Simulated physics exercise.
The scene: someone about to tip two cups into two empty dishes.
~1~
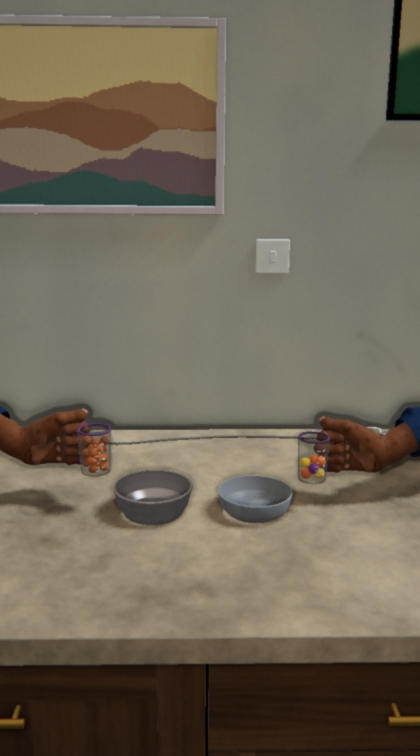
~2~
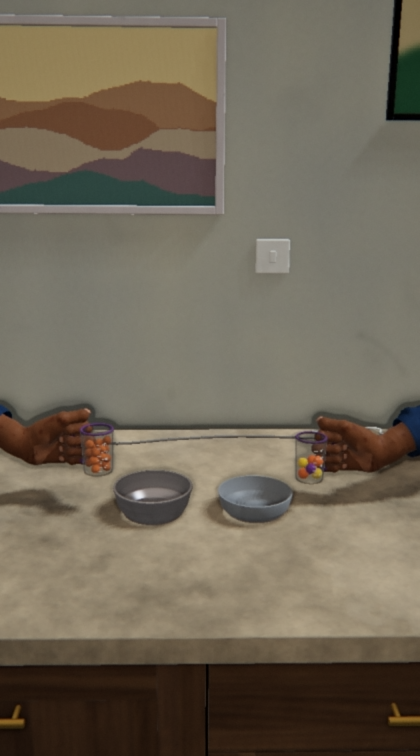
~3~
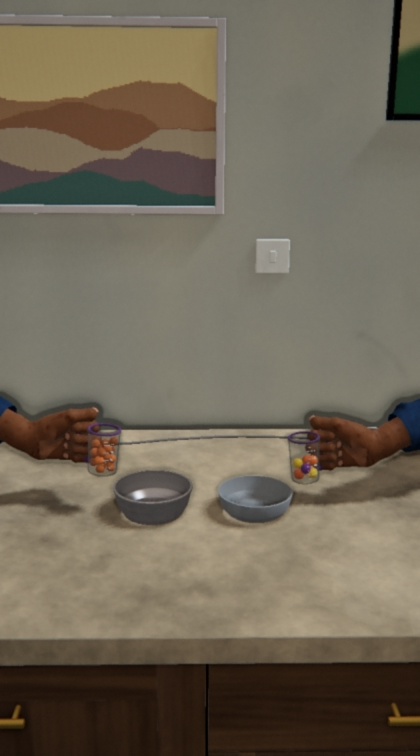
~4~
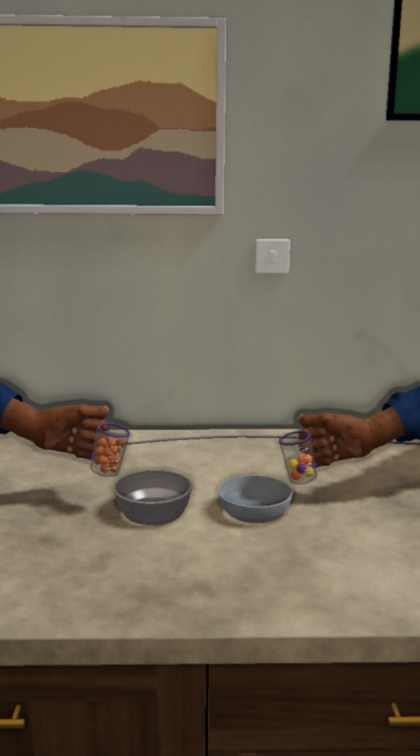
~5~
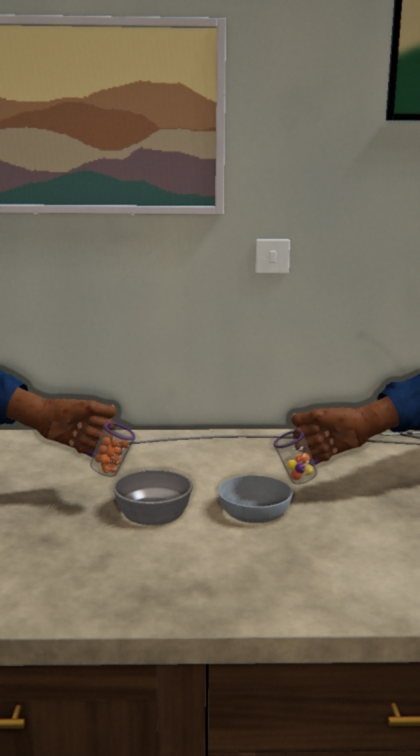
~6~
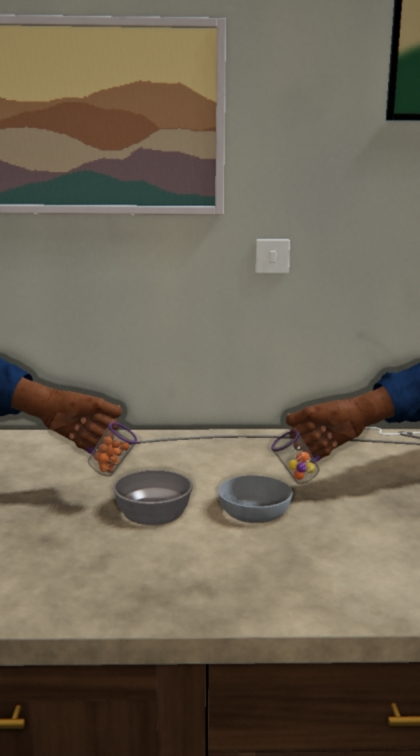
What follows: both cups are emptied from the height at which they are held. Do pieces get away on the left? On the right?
On the left the dish takes them without a loss, on the right it takes them without a loss.
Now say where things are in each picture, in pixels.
The first picture shows left dish near (151, 505), empty; left cup near (95, 450), holding coated peanuts, just above its dish; right dish near (258, 510), empty; right cup near (313, 458), holding glass marbles, just above its dish.
The second picture shows left cup near (98, 450), upright; right cup near (310, 458), upright.
The third picture shows left cup near (103, 450), tipped 5°; right cup near (305, 458), tipped 5°.
The fourth picture shows left cup near (109, 450), tipped 14°; right cup near (299, 458), tipped 14°.
The fifth picture shows left cup near (112, 450), tipped 24°; right cup near (296, 458), tipped 24°.
The sixth picture shows left dish near (151, 505); left cup near (112, 450), tipped 34°; right dish near (258, 510); right cup near (296, 458), tipped 34°.
Then, 0.57 s on from there, left, the whole lot still in the cup; right, the whole lot still in the cup.
Then, 1.07 s on from there, left, all but a few still in the cup, a little in the dish; right, the bulk still in the cup, a little in the air.
Then, 1.50 s on from there, left, the whole lot in the dish; right, the whole lot in the dish.
In the end, left, the whole lot in the dish, none at all outside the dish; right, the whole lot in the dish, none at all outside the dish.
